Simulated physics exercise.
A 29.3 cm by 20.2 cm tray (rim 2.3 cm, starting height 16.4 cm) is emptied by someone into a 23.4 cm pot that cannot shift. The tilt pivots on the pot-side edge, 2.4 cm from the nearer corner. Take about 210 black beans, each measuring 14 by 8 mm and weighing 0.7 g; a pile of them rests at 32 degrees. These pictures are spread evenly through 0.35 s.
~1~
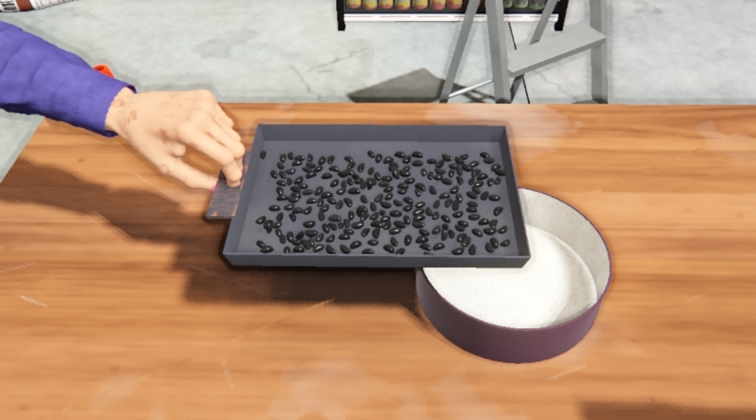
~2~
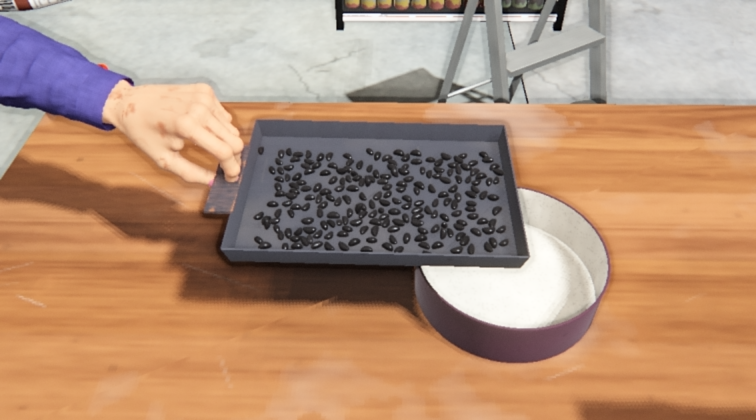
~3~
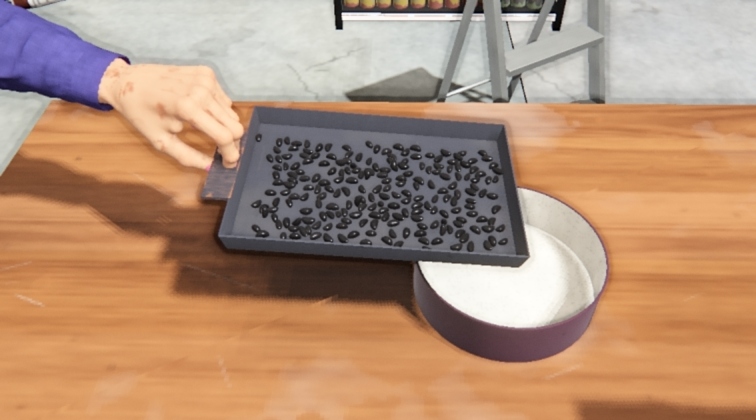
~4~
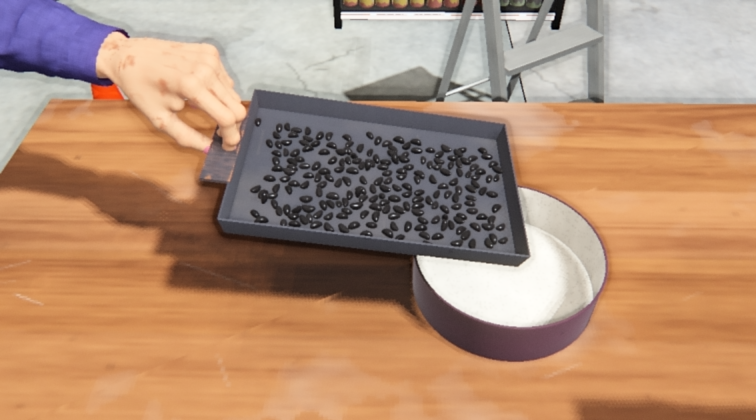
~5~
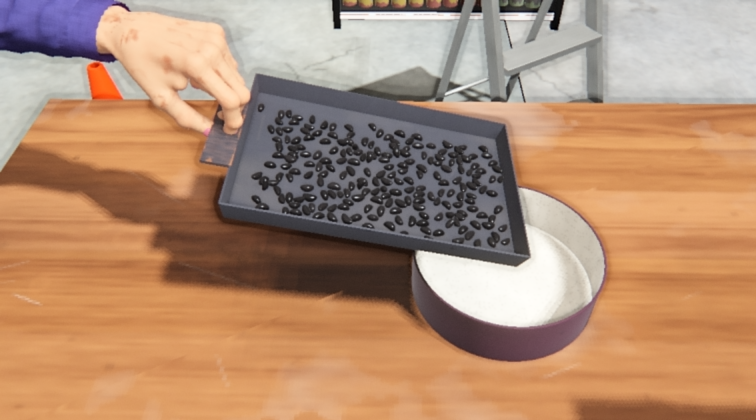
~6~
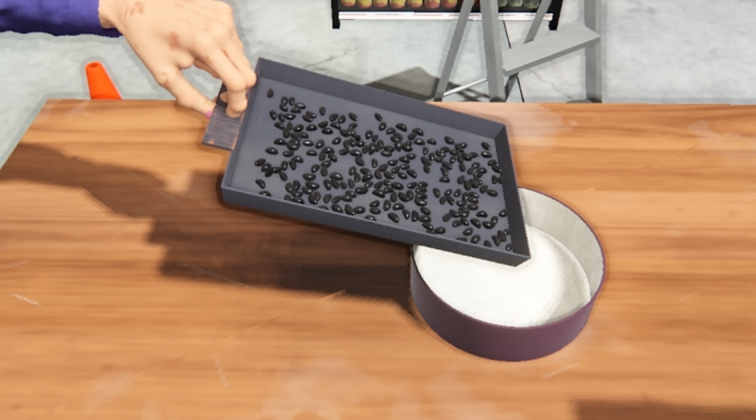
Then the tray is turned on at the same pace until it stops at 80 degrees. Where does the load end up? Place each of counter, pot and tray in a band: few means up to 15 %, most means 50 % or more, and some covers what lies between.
Counter: Few; pot: Most; tray: Some.
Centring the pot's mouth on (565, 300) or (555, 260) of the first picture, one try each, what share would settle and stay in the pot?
Some 55 and 50 per cent.
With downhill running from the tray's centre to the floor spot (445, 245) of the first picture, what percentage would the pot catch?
Near 5 percent, give or take.
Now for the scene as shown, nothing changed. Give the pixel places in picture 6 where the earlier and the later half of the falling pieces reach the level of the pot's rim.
First near (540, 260), then at (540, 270).
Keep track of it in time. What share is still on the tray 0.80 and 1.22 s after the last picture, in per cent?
In order, 85 and 75.
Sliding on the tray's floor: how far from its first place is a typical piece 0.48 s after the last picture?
Roughly 11 cm.
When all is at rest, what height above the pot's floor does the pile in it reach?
Around 1.5 cm above the floor.
Then, 0.48 s after the last picture, tilt 47 degrees; the tray holds 100 %, the pot 0 %.
Then, 0.80 s after the last picture, tilt 67 degrees; the tray holds 85 %, the pot 10 %.
Then, 1.22 s after the last picture, tilt 80 degrees; the tray holds 75 %, the pot 20 %.
In the end, counter 5 %, pot 60 %, tray 40 %.
